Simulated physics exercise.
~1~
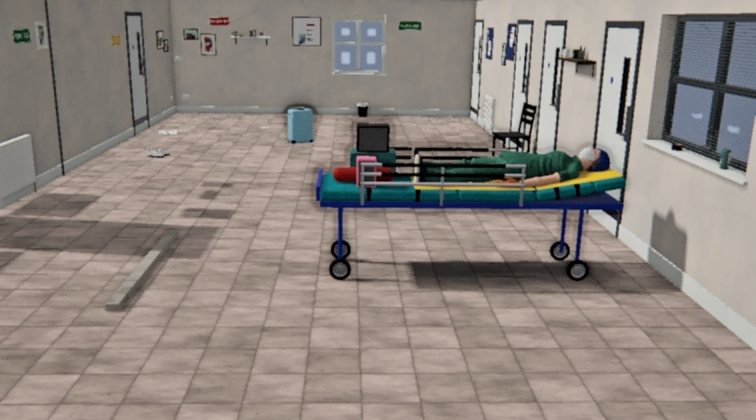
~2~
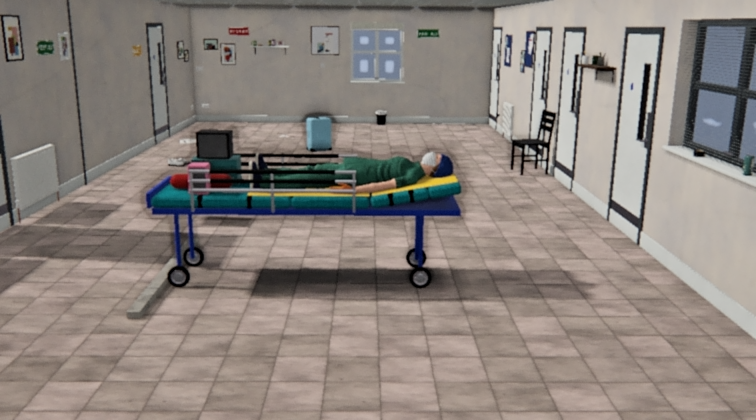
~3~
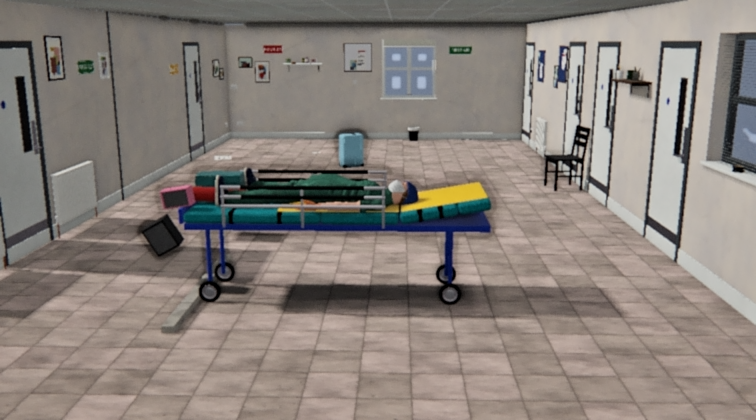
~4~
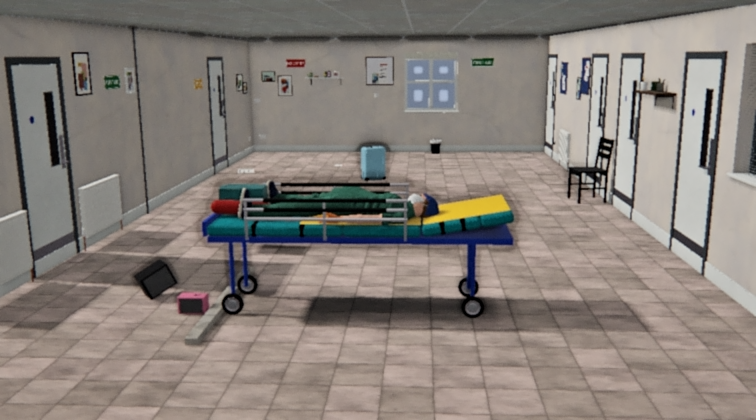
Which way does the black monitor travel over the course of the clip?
The black monitor moves to the left, riding along with the gurney and then tumbling off its left end to the floor.
A limp person in green lies on a blue wheeled gurney with a teal and yellow mattress, head to the right, seen side-on in a wide, tiled, hospital-like room. A black monitor, a pink box-shaped pump, a teal holdall and a red gas bottle ride near the left end. The gurney rolls left to a low grey sill on the floor and stops, as the view pans slightly left. The person slides toward the foot end, baring yellow mattress behind the head, while the monitor and then the pump tumble off. Both end on the floor, while the bottle, holdall and person stay aboard.
